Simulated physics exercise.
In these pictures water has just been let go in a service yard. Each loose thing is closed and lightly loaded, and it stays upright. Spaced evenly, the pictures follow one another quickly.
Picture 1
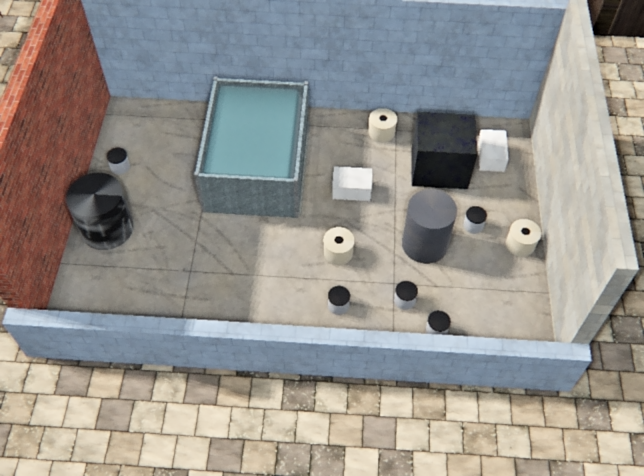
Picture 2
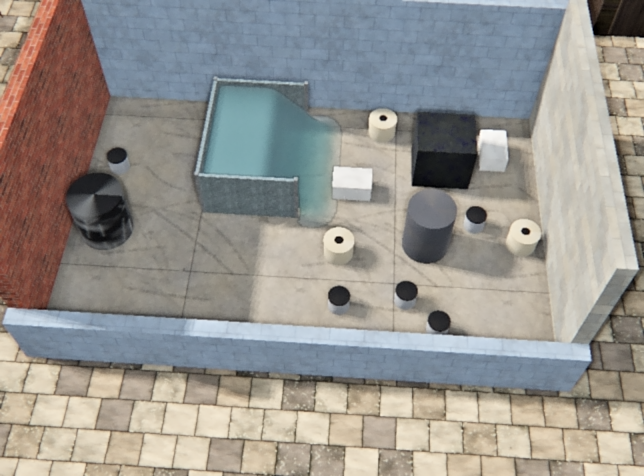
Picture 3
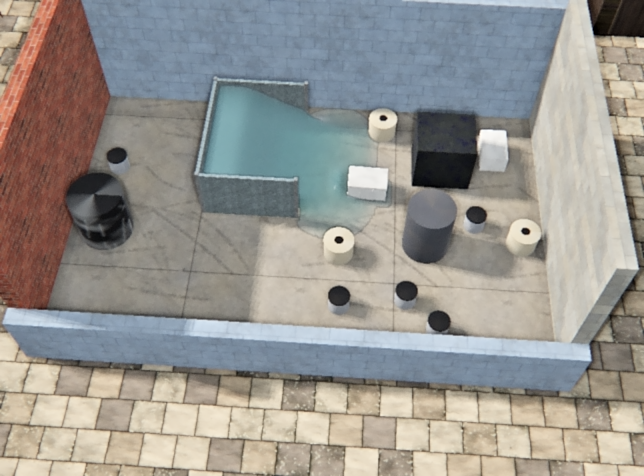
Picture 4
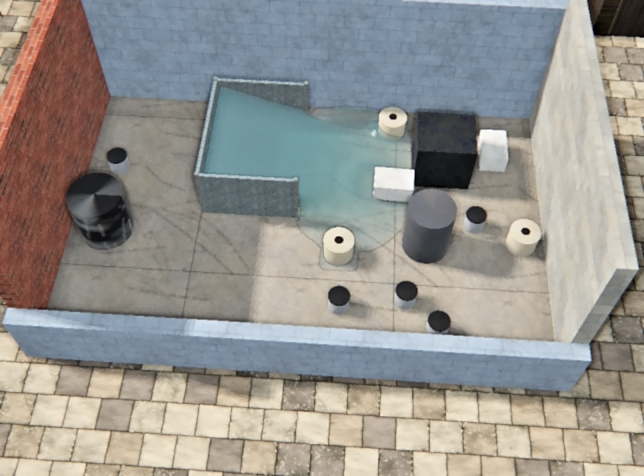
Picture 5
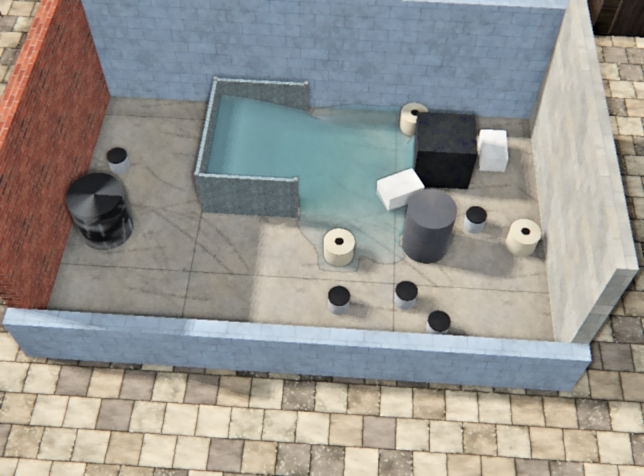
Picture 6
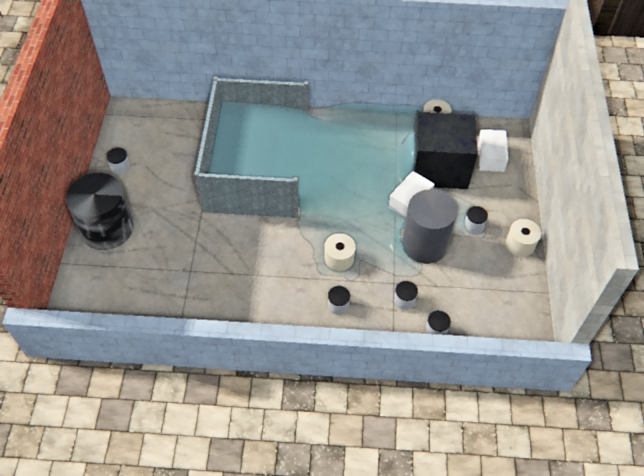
Water pours from an opened tank across the yard, pushing a white box and cream tub right.
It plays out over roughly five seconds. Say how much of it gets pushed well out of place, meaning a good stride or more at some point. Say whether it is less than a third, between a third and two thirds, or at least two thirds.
It hits two thirds.
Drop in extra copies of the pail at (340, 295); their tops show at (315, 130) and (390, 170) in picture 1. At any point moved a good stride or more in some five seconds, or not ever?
First: Covers that distance; second: Covers that distance.
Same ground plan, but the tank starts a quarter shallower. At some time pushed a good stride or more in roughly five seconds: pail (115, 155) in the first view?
Best estimate: Not the full distance.
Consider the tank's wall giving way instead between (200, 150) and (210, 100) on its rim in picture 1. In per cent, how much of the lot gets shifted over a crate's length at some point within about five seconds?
Estimate: Some 40 per cent.
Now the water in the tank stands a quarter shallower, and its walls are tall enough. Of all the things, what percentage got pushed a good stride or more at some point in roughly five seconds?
I'd put it near 90 percent.
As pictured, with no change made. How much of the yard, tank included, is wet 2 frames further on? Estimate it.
I reckon around 35 per cent.
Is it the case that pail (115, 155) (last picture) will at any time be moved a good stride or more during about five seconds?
My reading: Not displaced that much.
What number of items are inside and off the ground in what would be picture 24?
The count comes to 9.
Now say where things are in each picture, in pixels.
In the first frame, a crate at (353, 178), on the bottom; a tub at (383, 118) rests on the ground; 0 of 10 have shifted.
In the second frame, a crate at (353, 178) rests on the ground; a tub at (383, 118) rests on the ground; 0 of 10 have shifted.
In the third frame, a crate at (368, 177) rests on the ground, close to its start; a tub at (383, 118), on the bottom; 1 of 10 have shifted.
In the fourth frame, a crate at (394, 178), on the bottom, a stride from its start; a tub at (393, 117) rests on the ground, close to its start; 2 of 10 have shifted.
In the fifth frame, a crate at (401, 184) rests on the ground, a stride from its start; a tub at (415, 113) rests on the ground, a stride from its start; 2 of 10 have shifted.
In the sixth frame, a crate at (412, 190) floats, a stride from its start; a tub at (438, 109), on the bottom, a stride from its start; 3 of 10 have shifted.
A moment on, 2 of 10 are well off their spots; 2 afloat.
Next, 8 of 10 are well off their spots; 7 afloat.
Later, 9 of 10 are well off their spots; 9 afloat.
In the end, 9 of 10 are well off their spots, and 9 have been at some point; 8 afloat.
